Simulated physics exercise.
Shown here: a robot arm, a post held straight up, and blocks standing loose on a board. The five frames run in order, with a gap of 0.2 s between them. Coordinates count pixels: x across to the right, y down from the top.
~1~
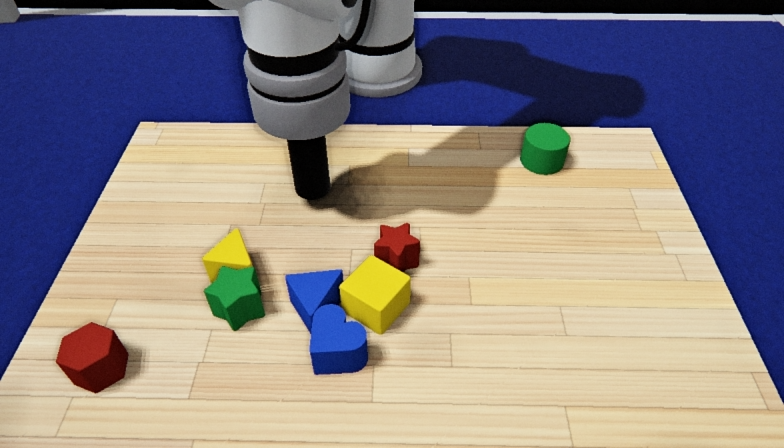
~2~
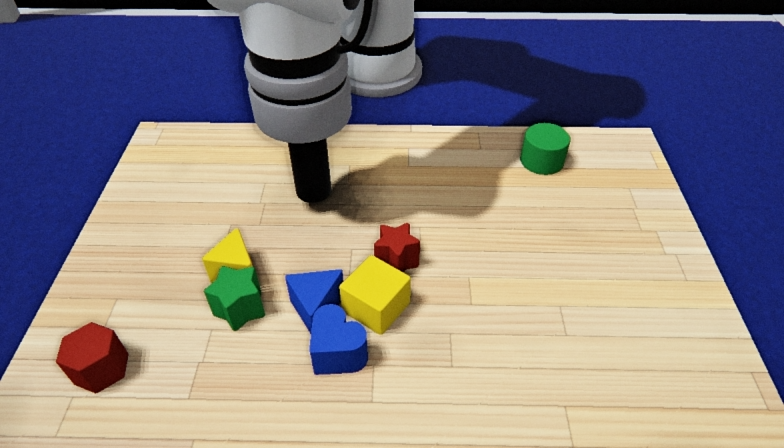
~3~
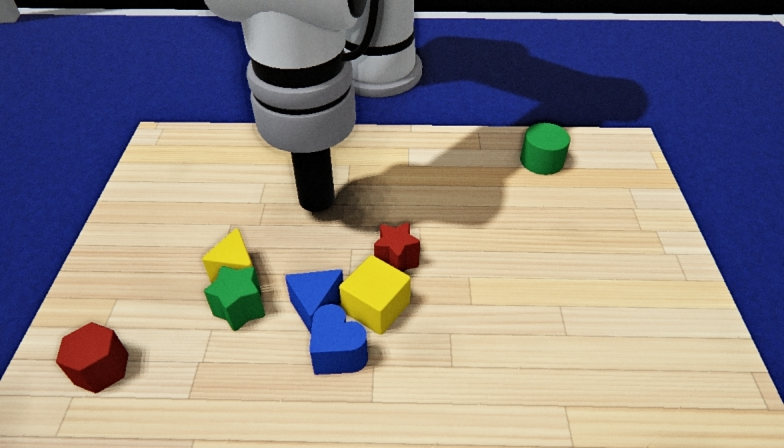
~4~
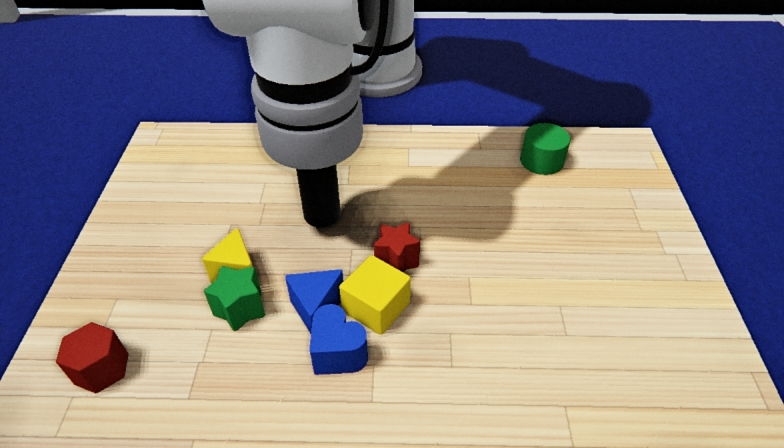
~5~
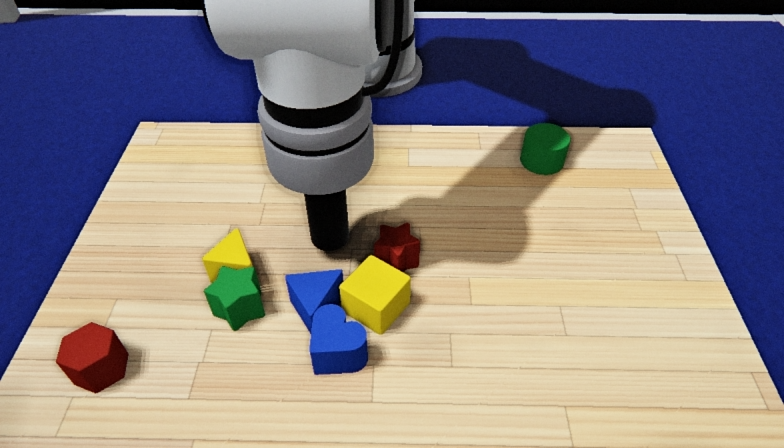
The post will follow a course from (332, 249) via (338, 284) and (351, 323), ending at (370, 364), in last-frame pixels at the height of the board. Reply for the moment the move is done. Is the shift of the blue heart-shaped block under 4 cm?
That would be a yes.
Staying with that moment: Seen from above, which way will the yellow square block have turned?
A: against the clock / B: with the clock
Answer: A.
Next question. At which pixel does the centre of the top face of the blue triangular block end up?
The top centre is at (305, 308).
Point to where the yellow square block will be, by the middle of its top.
Close to (408, 306).
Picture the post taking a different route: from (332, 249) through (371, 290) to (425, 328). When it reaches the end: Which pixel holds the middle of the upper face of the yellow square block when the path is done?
At the end it should sit near (417, 348).
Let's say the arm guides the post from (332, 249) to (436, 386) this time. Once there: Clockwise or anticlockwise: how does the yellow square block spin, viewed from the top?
Looking from above, the answer is clockwise.
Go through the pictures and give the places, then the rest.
Lower end of the post at (313, 188), tops of blocks, blue triangular block at (313, 286), blue heart-shaped block at (335, 330), yellow square block at (375, 281), red star-shaped block at (397, 237), in the first picture.
Post at (314, 191), blocks as before, in the second picture.
Post at (317, 200), blocks as before, in the third picture.
Post at (322, 215), blocks as before, in the fourth picture.
Post at (330, 237), blue triangular block at (313, 286), blue heart-shaped block at (335, 330), yellow square block at (375, 281), red star-shaped block at (397, 237), in the fifth picture.
The first path, step by step. One third of the way, post at (337, 273); blue triangular block at (311, 290), turned 10° clockwise.
Two thirds of the way, post at (350, 312); blue triangular block at (305, 307), turned 65° clockwise; blue heart-shaped block at (335, 344), turned 30° anticlockwise; yellow square block at (400, 302), turned 45° anticlockwise.
At the end, post at (370, 353); blue triangular block at (305, 308), turned 70° clockwise; blue heart-shaped block at (334, 366); yellow square block at (408, 306), turned 60° anticlockwise; red star-shaped block not moved.
